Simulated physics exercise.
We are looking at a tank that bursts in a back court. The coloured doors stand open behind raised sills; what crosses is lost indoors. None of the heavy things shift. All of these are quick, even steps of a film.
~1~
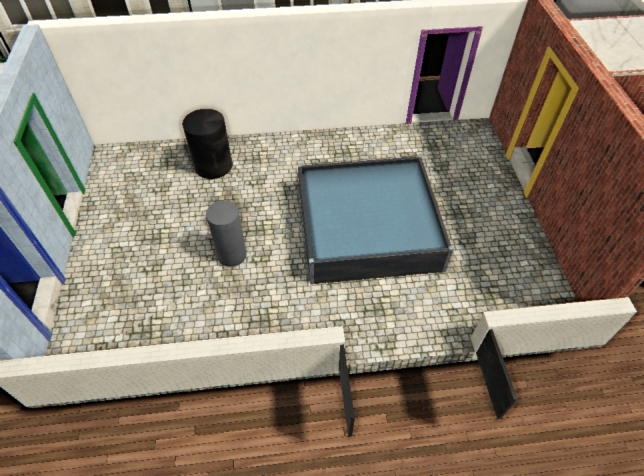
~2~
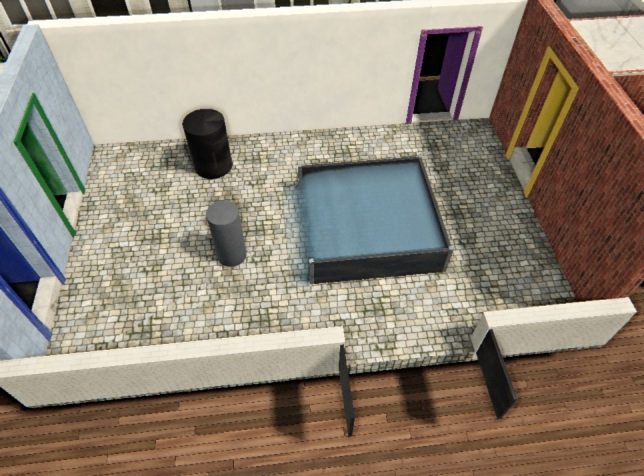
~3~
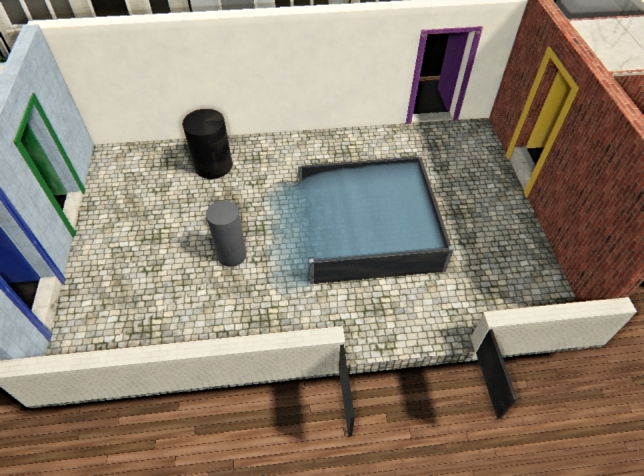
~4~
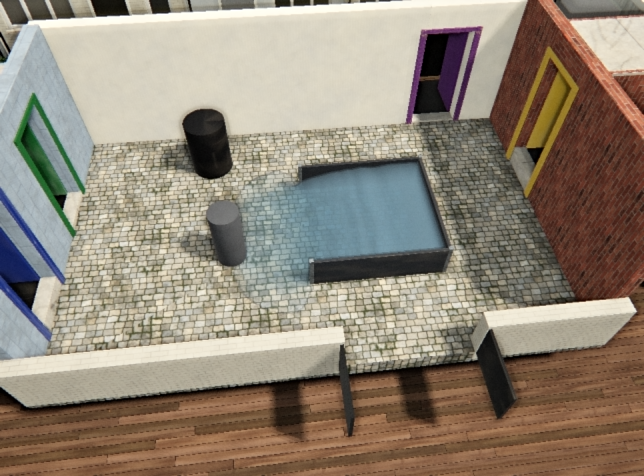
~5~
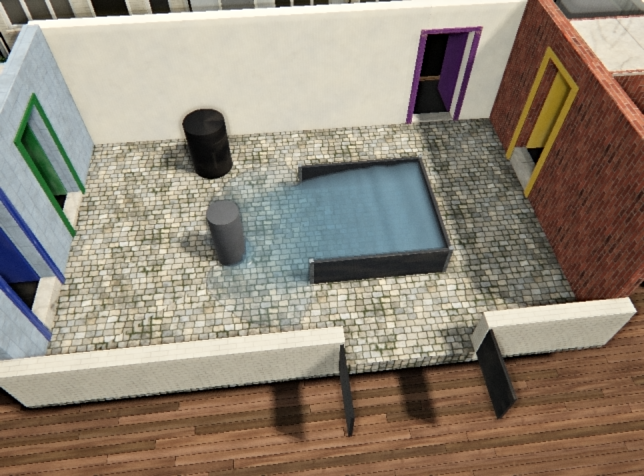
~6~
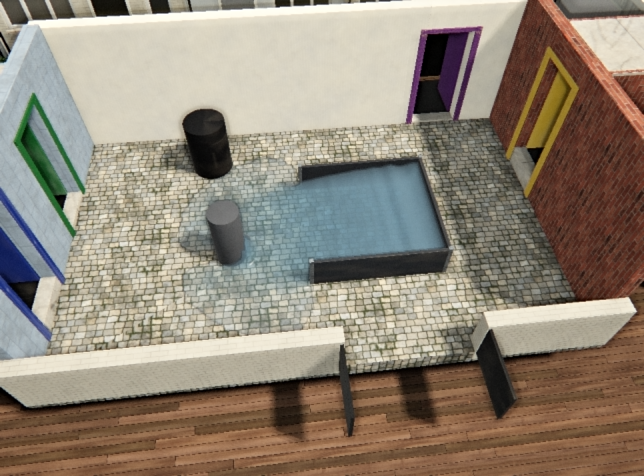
In a cobbled back court with coloured doorways, a square tank of water stands still, then its left side gives way and water pours out leftward, spreading across the paving and around the grey cylinder.
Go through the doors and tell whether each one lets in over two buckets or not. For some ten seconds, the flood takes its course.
Green door: Over two buckets; blue door: Two buckets or fewer; purple door: Two buckets or fewer; yellow door: Two buckets or fewer.
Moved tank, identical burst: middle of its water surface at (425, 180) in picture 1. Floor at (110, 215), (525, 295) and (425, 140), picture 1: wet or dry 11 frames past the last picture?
Log: Flood; no flood; no flood.
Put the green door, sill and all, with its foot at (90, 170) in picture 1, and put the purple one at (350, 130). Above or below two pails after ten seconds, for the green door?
Note - green door ends up higher.
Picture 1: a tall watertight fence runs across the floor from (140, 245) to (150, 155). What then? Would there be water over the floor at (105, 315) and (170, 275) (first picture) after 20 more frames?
Soaked, soaked.
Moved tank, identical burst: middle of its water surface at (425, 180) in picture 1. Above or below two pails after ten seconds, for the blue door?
Blue door: Falls short.
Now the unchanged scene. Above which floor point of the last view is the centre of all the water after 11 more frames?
About (266, 241).
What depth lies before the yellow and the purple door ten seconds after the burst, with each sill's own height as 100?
Estimate, in order: 20 and 70 percent.
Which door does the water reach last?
That is the yellow-painted one.
A moment on, water covers 35 % of the floor; the green door not reached, the blue door not reached, the purple door not reached, the yellow door not reached.
Next, water covers 45 % of the floor; the green door over two buckets in, the blue door wet at the sill, nothing in, the purple door not reached, the yellow door not reached.
Then, water covers 55 % of the floor; the green door far over two buckets in, the blue door wet at the sill, nothing in, the purple door not reached, the yellow door not reached.
Later, water covers 65 % of the floor; the green door far over two buckets in, the blue door wet at the sill, nothing in, the purple door not reached, the yellow door not reached.
In the end, water covers 90 % of the floor; the green door far over two buckets in, the blue door wet at the sill, nothing in, the purple door wet at the sill, nothing in, the yellow door wet at the sill, nothing in.
